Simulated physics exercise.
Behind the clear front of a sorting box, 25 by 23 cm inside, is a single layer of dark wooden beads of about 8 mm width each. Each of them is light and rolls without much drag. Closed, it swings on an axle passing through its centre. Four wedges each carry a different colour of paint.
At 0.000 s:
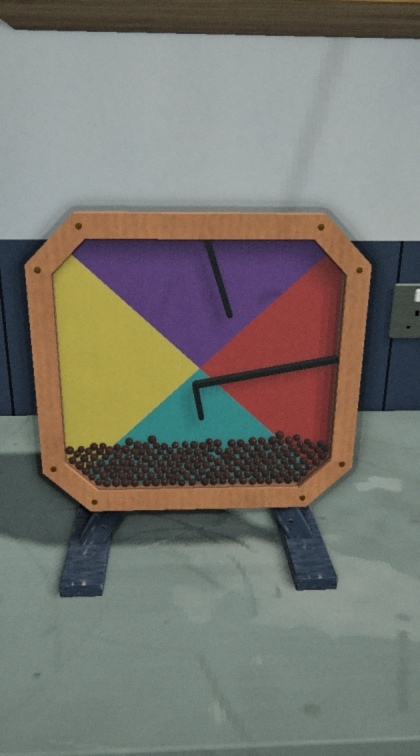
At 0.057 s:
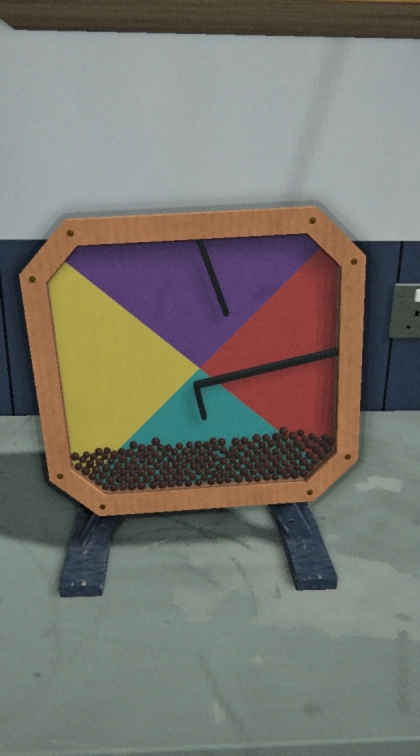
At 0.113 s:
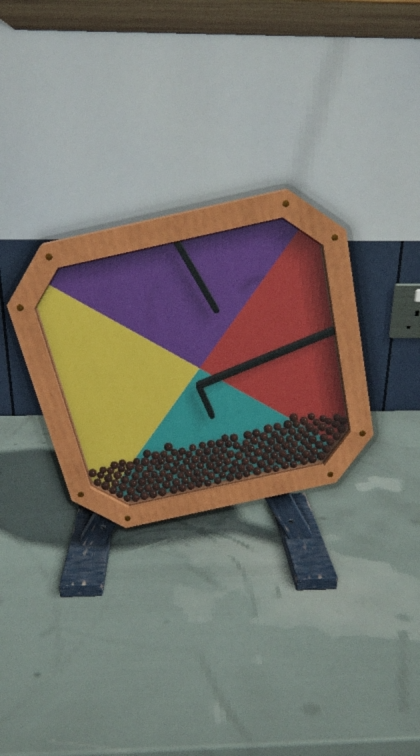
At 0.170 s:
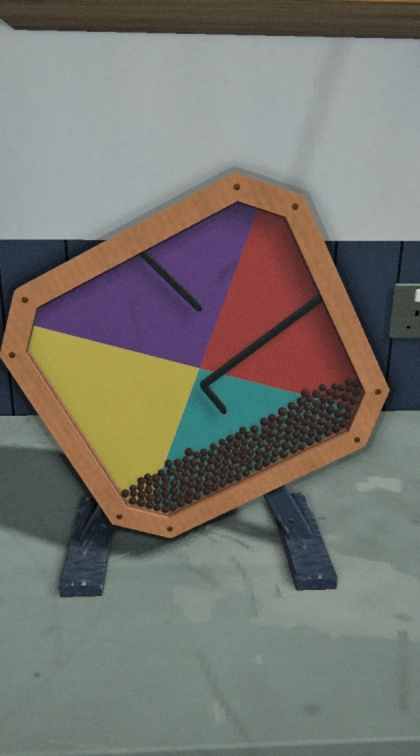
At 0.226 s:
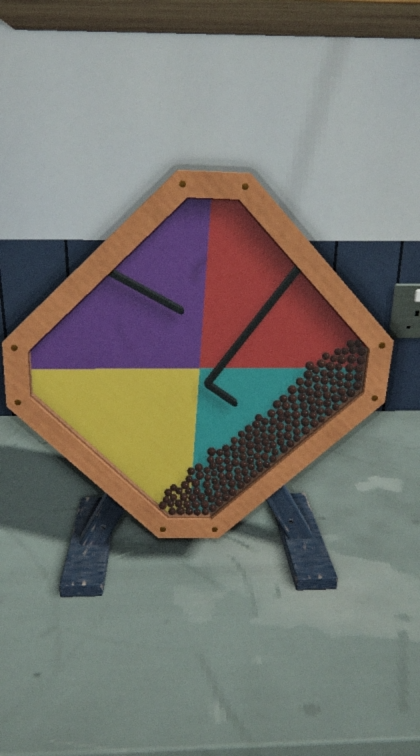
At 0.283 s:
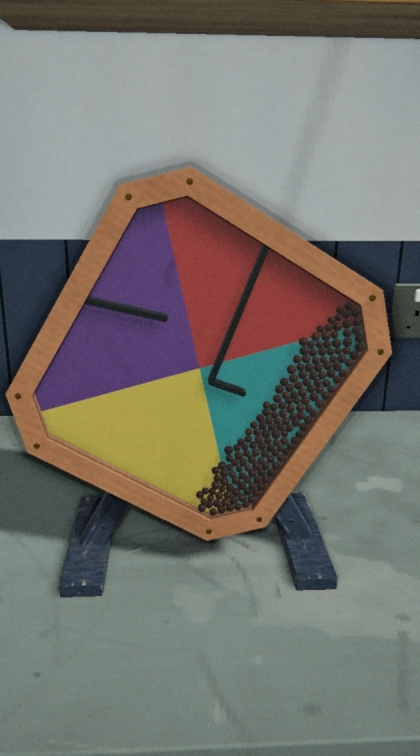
A wooden-framed box with clipped corners turns anticlockwise on a stand with two dark blue feet, seen from the front by a still camera on a grey surface before a pale and navy wall. Behind its clear front are purple at the top, red right, turquoise below and yellow left, with black bars and dark beads along the bottom. As it tilts steeply, the colours and bars swing round and the beads shift rightward, banking up along the lower right side.
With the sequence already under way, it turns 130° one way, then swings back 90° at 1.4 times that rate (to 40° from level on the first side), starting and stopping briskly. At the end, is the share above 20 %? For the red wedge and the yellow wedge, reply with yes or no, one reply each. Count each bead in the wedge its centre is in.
Red - no, yellow - yes.
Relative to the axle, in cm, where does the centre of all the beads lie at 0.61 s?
Roughly 5 centimetres to the right and 7 centimetres below.
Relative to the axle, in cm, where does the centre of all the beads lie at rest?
It lies close to 3 centimetres left and 9 centimetres below.
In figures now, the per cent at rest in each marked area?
Red wedge: 0; purple wedge: 0; turquoise wedge: 40; yellow wedge: 60.
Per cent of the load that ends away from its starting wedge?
My reckoning puts it near 65 percent.
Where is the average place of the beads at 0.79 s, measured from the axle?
Offset approx. 2 cm left, 9 cm below.
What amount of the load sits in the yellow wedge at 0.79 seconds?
75 per cent.
After 0.61 s, it stands 130° anticlockwise; the beads' middle is 5 cm right of and 7 cm below the centre; purple 20 %, turquoise 10 %, yellow 70 %.
After 0.79 s, it stands 86° anticlockwise; the beads' middle is 2 cm left of and 9 cm below the centre; purple 15 %, turquoise 5 %, yellow 75 %.
After 0.98 s, it stands 40° anticlockwise; the beads' middle is 8 cm left of and 5 cm below the centre; purple 15 %, turquoise 5 %, yellow 75 %.
All still by 1.8 s, it stands 40° anticlockwise; red 0 %, purple 0 %, turquoise 40 %, yellow 60 %.
